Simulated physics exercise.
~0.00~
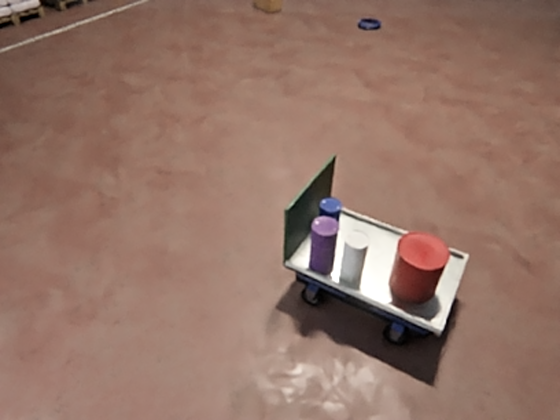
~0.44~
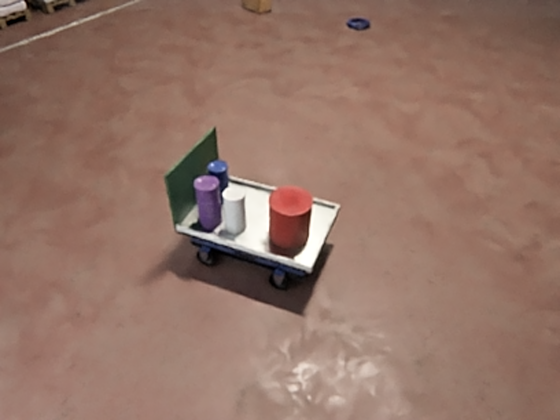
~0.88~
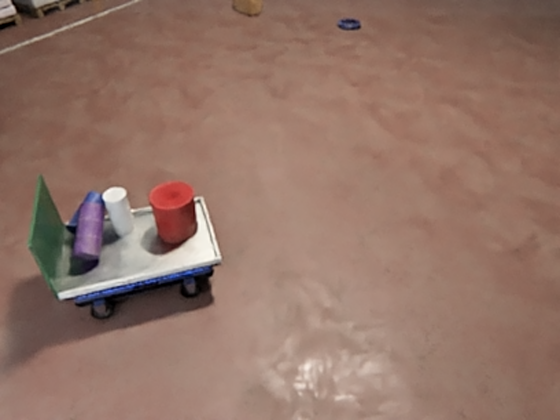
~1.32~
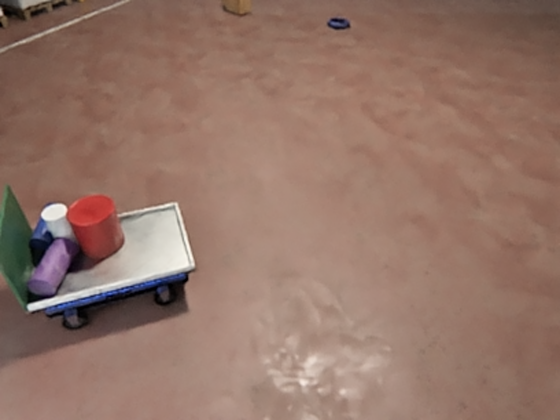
A small flat cart carrying a red pail and white, purple and blue canisters rolls leftward across a brownish floor, turning as it goes. The purple and blue canisters tip over against the green board, while the white canister and red pail slide toward it, still upright.
